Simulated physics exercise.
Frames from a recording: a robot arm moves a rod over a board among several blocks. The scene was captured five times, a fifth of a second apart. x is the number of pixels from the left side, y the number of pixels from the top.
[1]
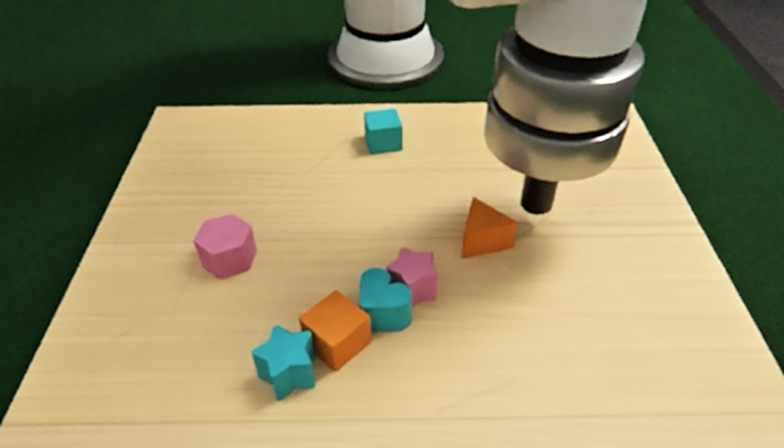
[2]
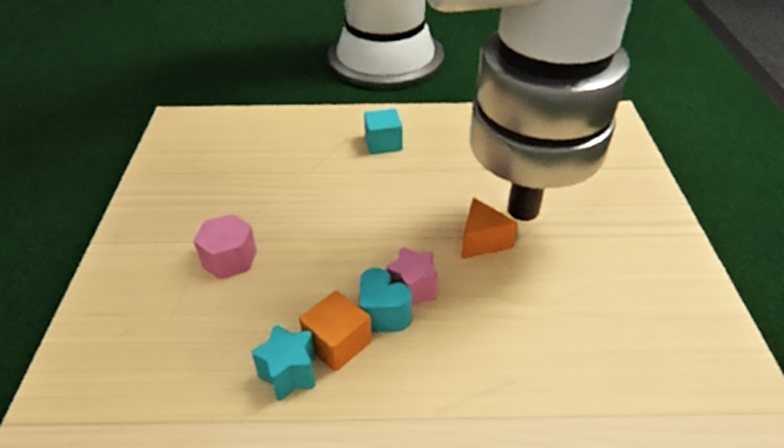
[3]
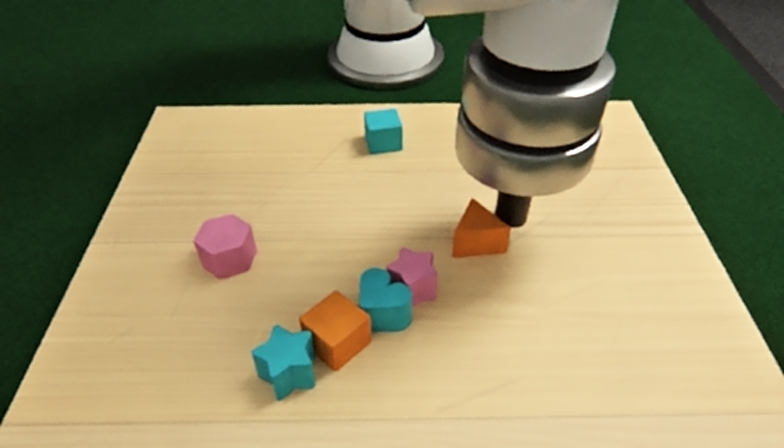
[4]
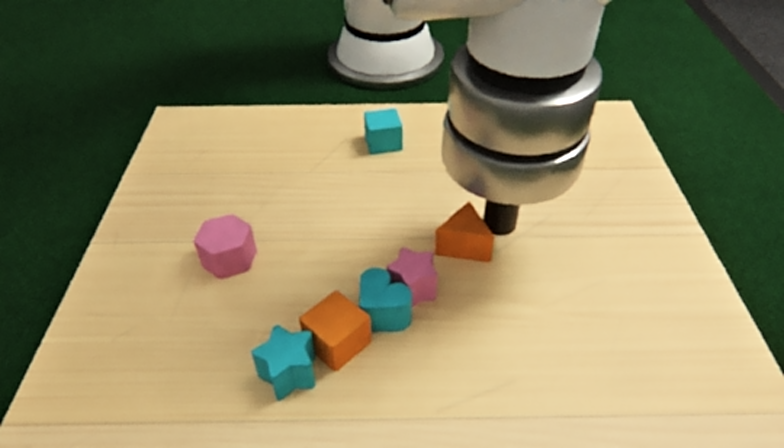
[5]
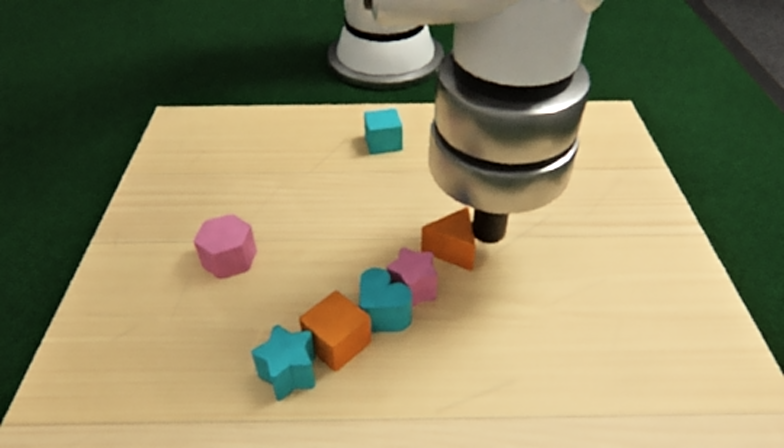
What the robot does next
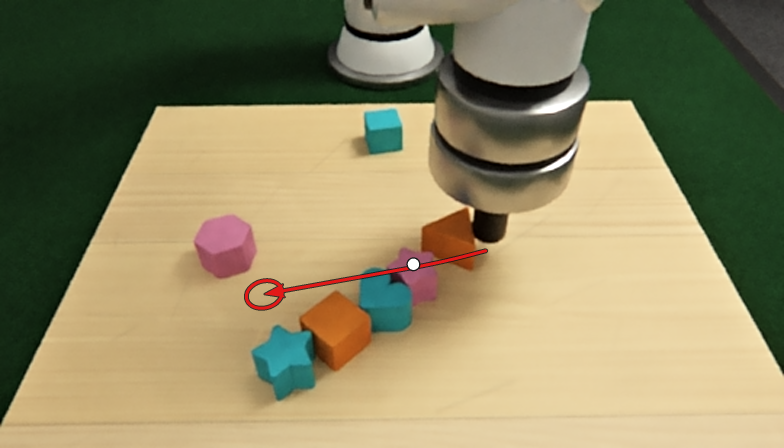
We see a robot arm over a wooden board of turquoise, pink and orange blocks; its rod moves slightly left to the orange triangular piece, then pushes it a short way left and slightly down, near the pink star-shaped block.
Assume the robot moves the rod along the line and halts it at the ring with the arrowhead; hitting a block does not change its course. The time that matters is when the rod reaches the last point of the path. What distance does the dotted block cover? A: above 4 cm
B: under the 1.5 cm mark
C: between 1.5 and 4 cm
(A)
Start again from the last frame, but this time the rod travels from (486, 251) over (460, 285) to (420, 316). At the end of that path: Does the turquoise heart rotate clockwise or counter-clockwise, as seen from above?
Answer: Anticlockwise.
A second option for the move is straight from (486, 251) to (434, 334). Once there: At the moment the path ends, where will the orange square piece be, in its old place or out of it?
Left where it is.
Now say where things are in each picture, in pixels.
In the first frame, tip of the rod at (536, 205), middles of tops, orange square piece at (335, 317), turquoise heart at (382, 289), pink star-shaped block at (413, 264), orange triangular piece at (485, 217).
In the second frame, rod at (523, 211), nothing pushed.
In the third frame, rod at (511, 217), orange triangular piece at (479, 218).
In the fourth frame, rod at (499, 225), orange triangular piece at (467, 221).
In the fifth frame, rod at (489, 232), orange square piece at (335, 317), turquoise heart at (382, 289), pink star-shaped block at (413, 264), orange triangular piece at (455, 225).
The line goes from (486, 251) by way of (379, 274) to (264, 294); the dot is on the pink star-shaped block.
On the path given first. One third of the way, rod at (416, 249); orange square piece at (327, 324), turned 20° clockwise; turquoise heart at (374, 299); pink star-shaped block at (398, 271), turned 15° anticlockwise; orange triangular piece at (382, 232).
Two thirds of the way, rod at (338, 262); orange square piece at (316, 334), turned 25° clockwise; turquoise heart at (372, 324), turned 45° anticlockwise; pink star-shaped block at (352, 285), turned 90° anticlockwise; orange triangular piece at (338, 229), turned 85° clockwise.
At the end, rod at (260, 276); orange square piece at (316, 334), turned 25° clockwise; turquoise heart at (372, 324), turned 45° anticlockwise; pink star-shaped block at (352, 285), turned 95° anticlockwise; orange triangular piece at (338, 229), turned 85° clockwise.
